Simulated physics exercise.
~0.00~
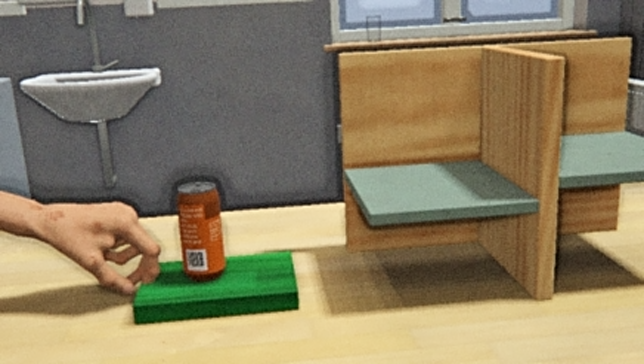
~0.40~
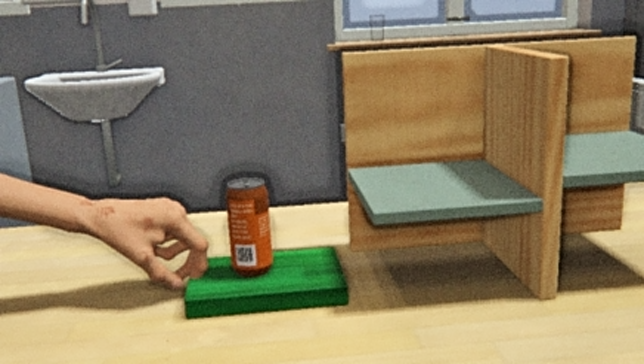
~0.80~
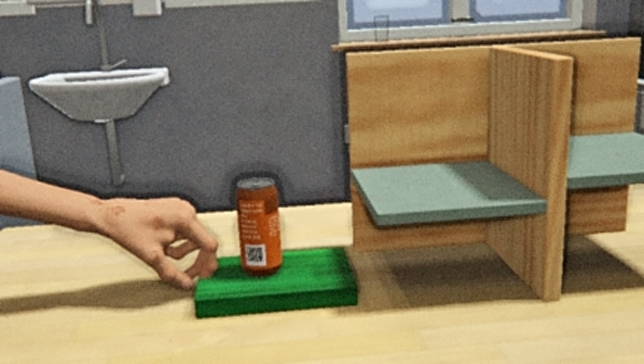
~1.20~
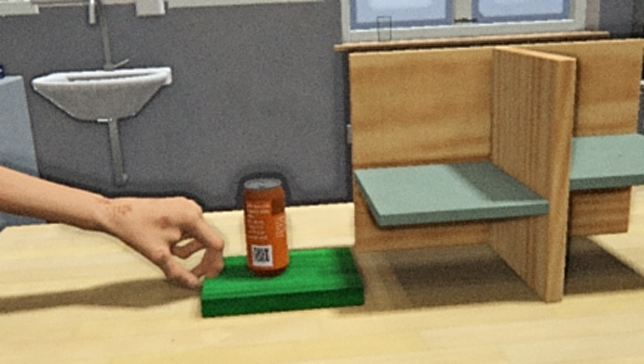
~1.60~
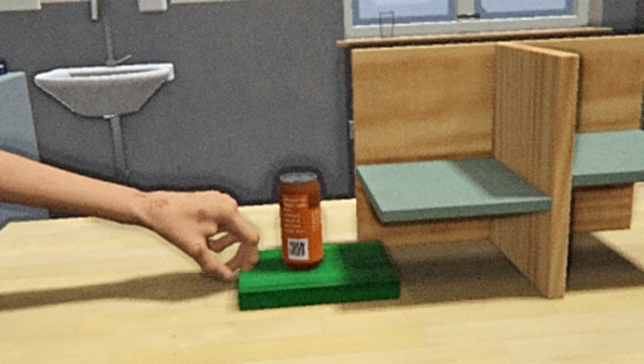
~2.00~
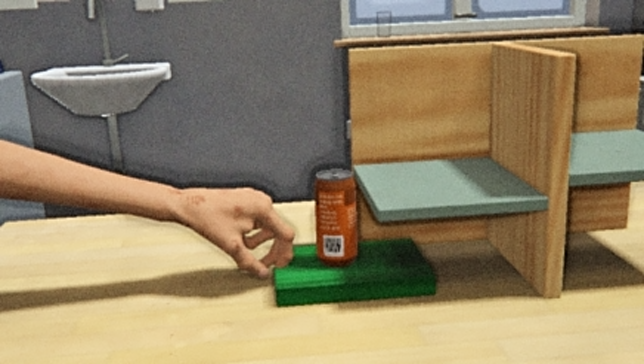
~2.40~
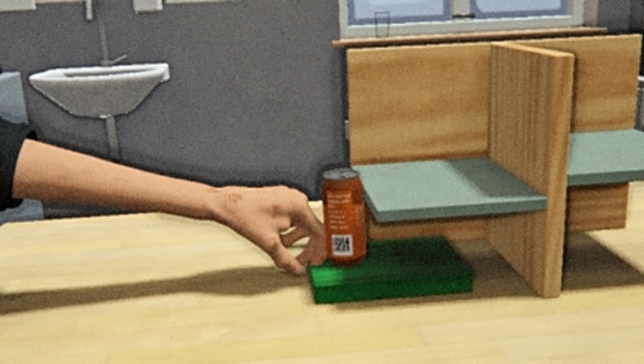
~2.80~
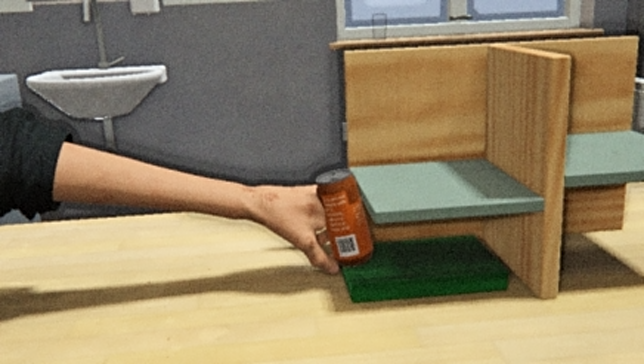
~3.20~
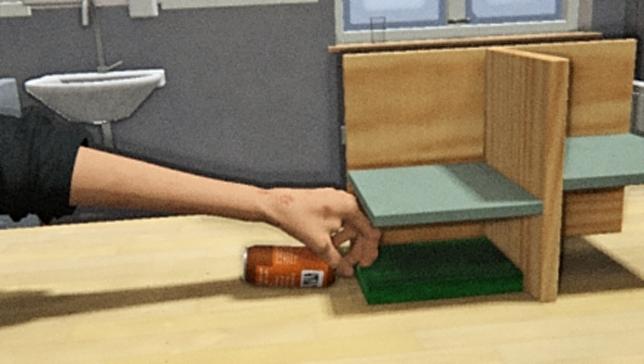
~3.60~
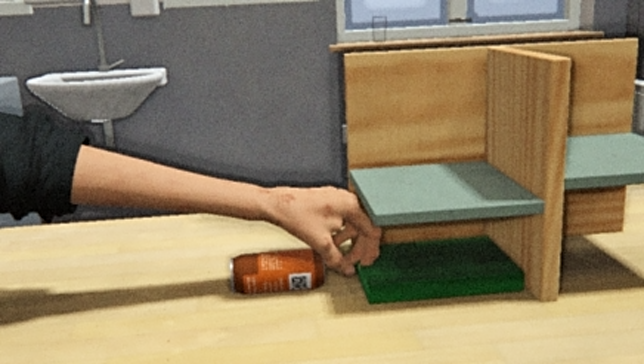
The video shows a hand pushing a green board with an upright orange can on it rightward toward a low shelf, where the can meets the shelf's edge, tips and falls off, ending on its side below the forearm while the board sits under the shelf.
